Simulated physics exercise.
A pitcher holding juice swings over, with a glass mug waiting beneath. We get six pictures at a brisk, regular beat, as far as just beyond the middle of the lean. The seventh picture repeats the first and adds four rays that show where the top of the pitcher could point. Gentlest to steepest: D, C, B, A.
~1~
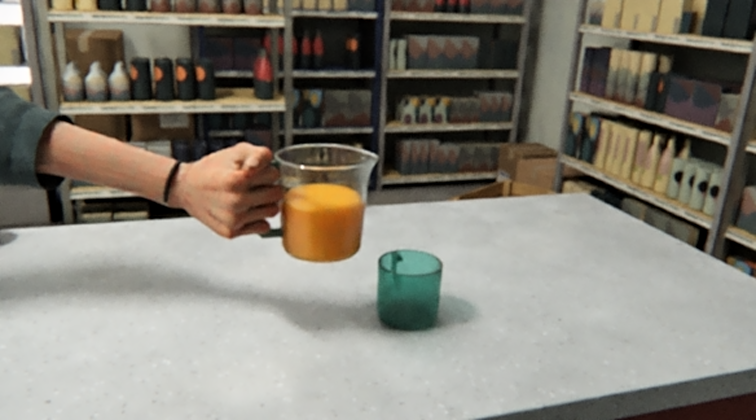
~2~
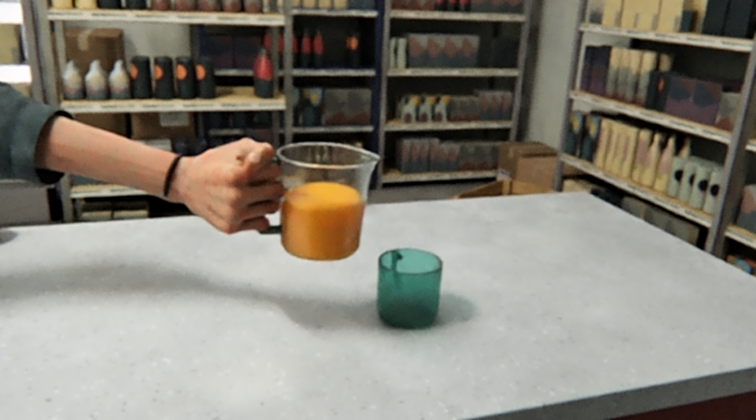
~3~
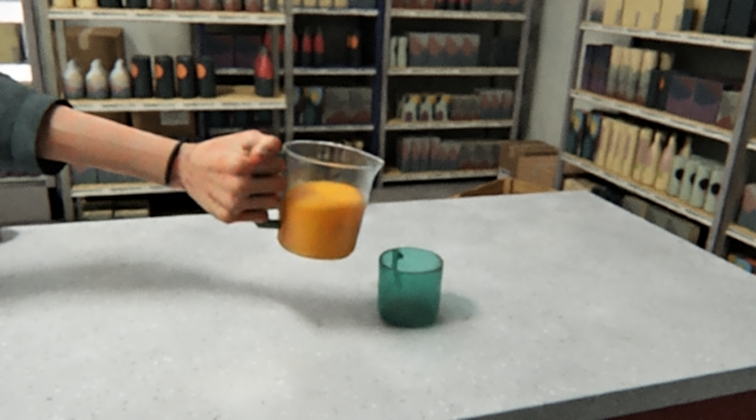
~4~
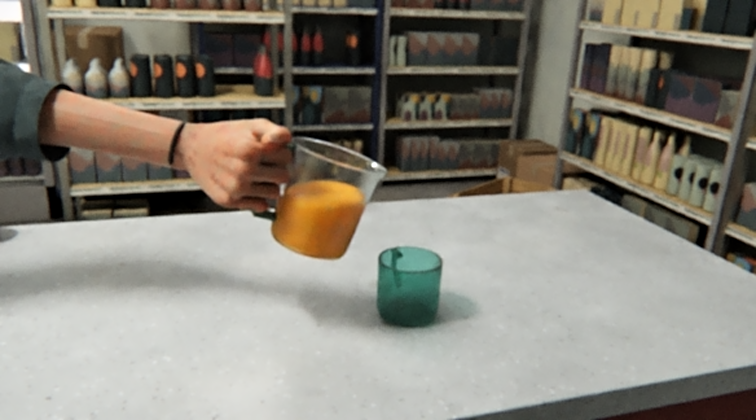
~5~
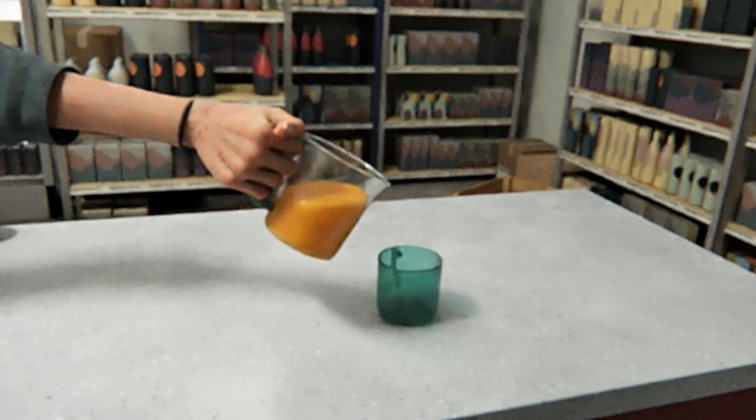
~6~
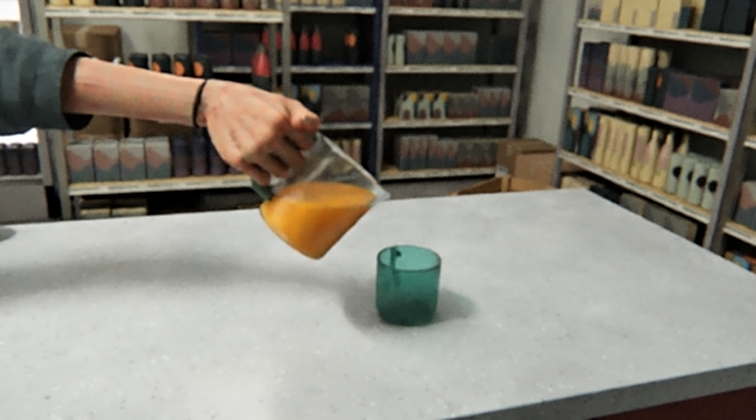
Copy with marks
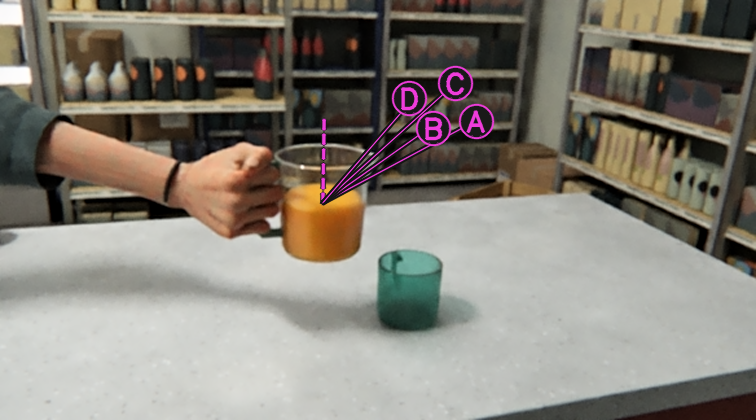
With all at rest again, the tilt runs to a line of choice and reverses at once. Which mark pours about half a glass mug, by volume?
Mark A.
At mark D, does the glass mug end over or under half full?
Under half.
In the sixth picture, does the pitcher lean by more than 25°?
Yes.
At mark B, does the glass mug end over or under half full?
Under.
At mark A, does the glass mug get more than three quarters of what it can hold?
No, less.
On the marked copy, A at (461, 128); B at (417, 135); C at (442, 94); D at (400, 113).
With A, the glass mug ends with about 51 % of what it can hold.
With B, the glass mug ends with about 28 % of what it can hold.
With C, the glass mug ends with about 10 % of what it can hold.
With D, the glass mug ends with about 1 % of what it can hold.
